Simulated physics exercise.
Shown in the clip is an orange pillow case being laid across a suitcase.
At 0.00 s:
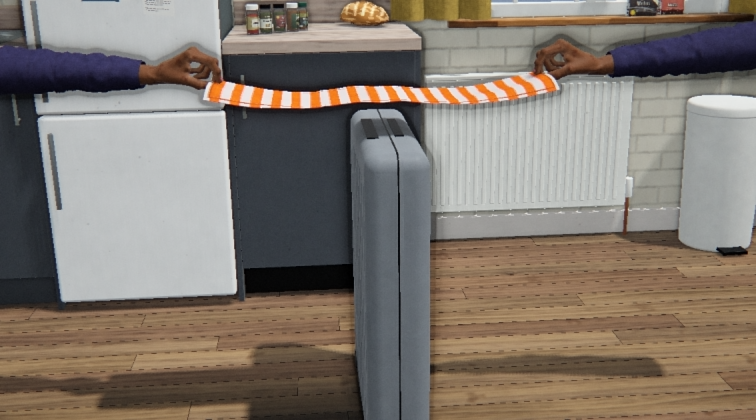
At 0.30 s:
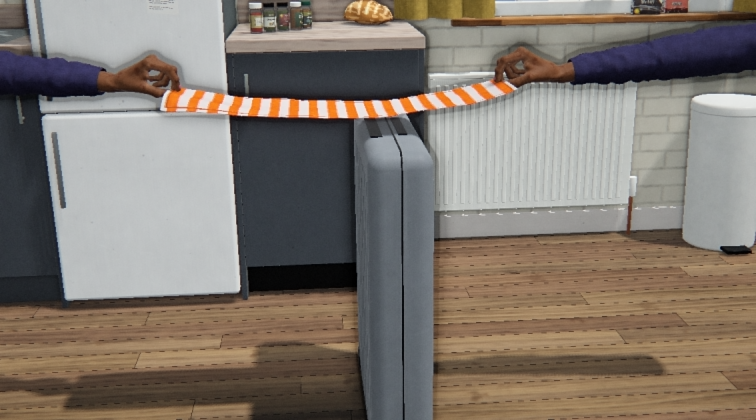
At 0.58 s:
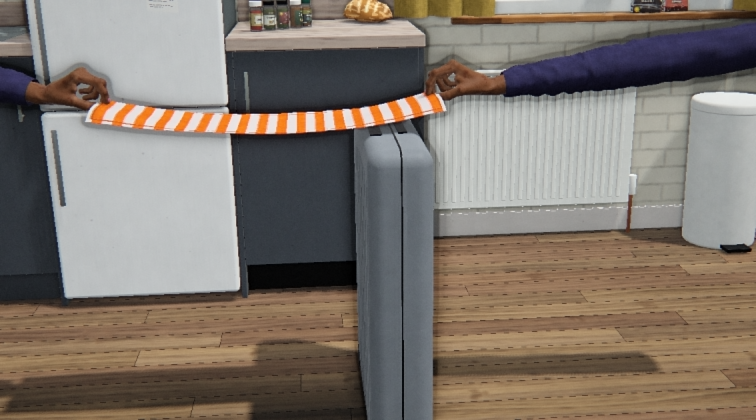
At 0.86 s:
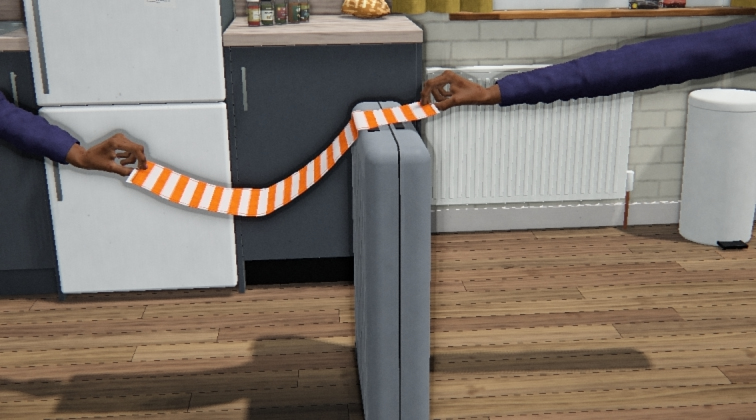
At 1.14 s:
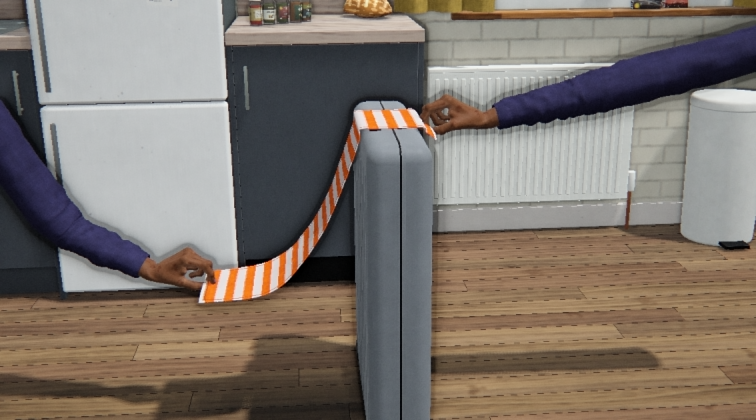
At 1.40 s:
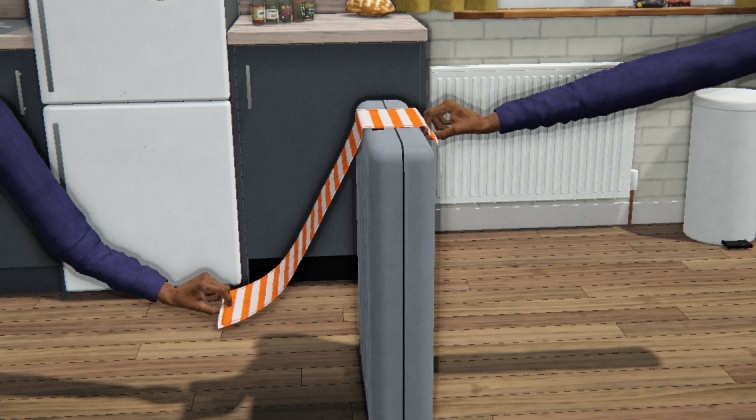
Two hands in purple sleeves stretch an orange-and-white striped cloth above an upright grey suitcase in a kitchen, seen from the front by a still camera. Behind are a white fridge, dark cupboards, a radiator and a white bin on a wooden floor. The hands shift the cloth left, then the left hand lowers its end while the right draws the other across the suitcase's top.
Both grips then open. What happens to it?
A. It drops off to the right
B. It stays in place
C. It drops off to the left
The answer is C.
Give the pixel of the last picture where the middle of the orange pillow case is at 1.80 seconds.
You'd find it somewhere close to (330, 311).
After 1.80 s, pillow case clear of the top and falling near (330, 311).
After 2.06 s, pillow case in a heap on the floor near (329, 404).
In the end, pillow case in a heap on the floor near (328, 405). The orange pillow case slips off to the left.
